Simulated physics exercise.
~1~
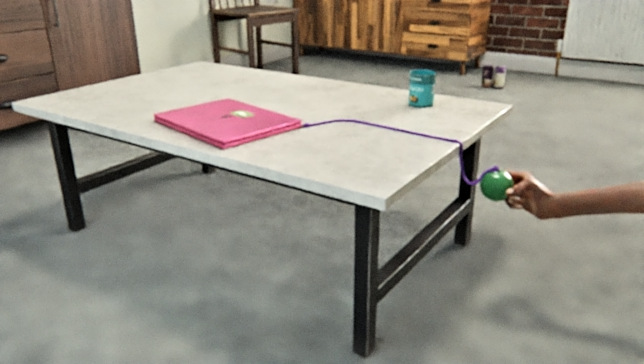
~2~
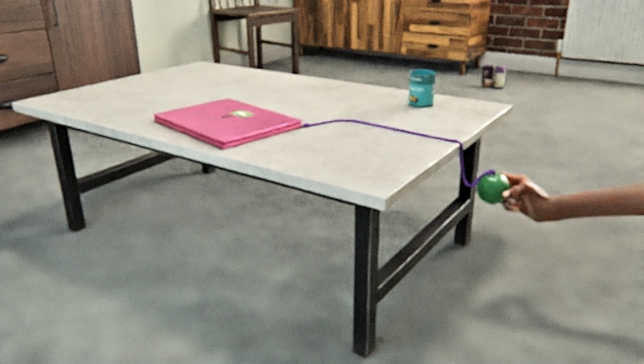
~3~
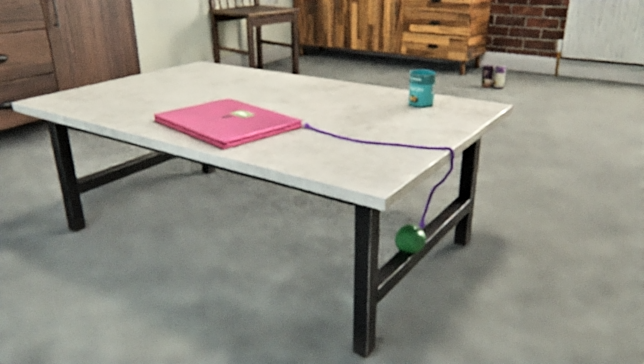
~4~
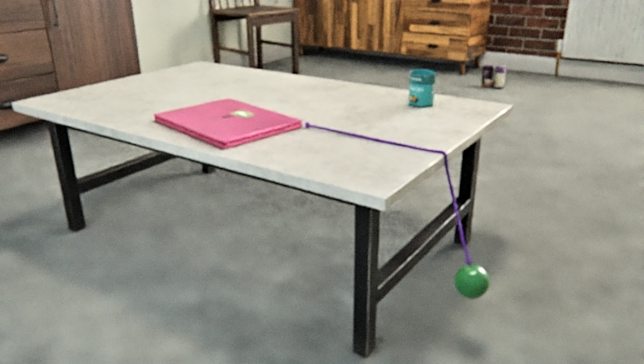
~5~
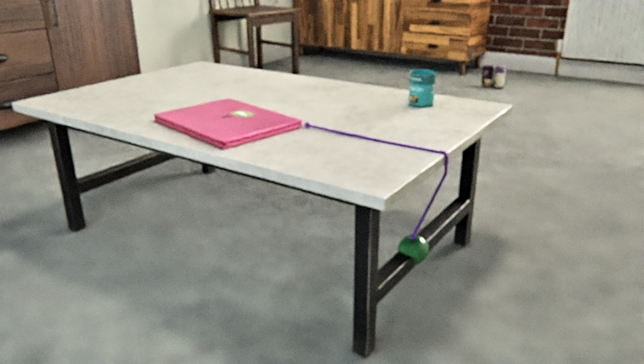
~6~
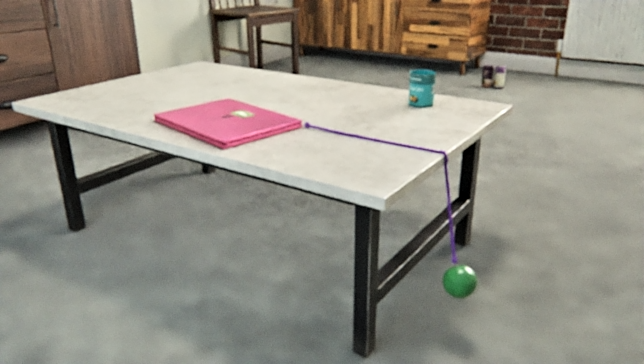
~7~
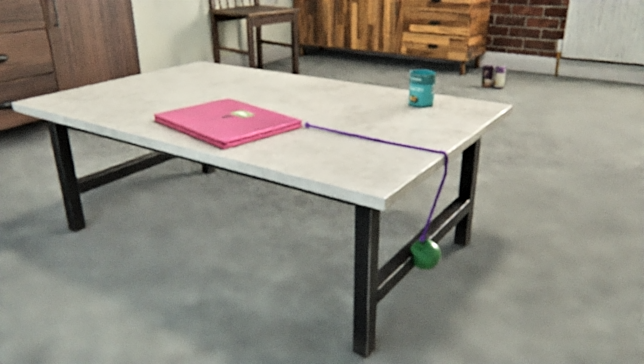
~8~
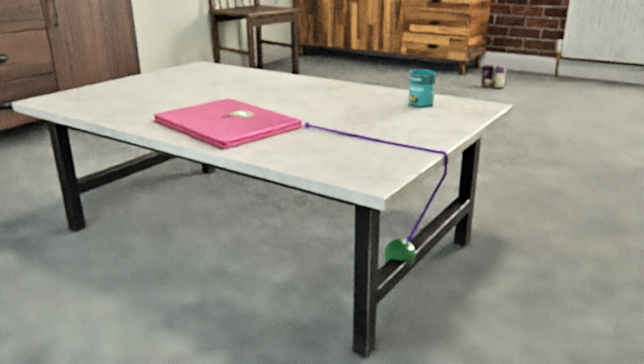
A green apple on a purple shoelace dropped when a hand let go of it beside the table, then swung back and forth below the edge and was still dangling at the end, while the pink laptop and turquoise cup stayed put on top.
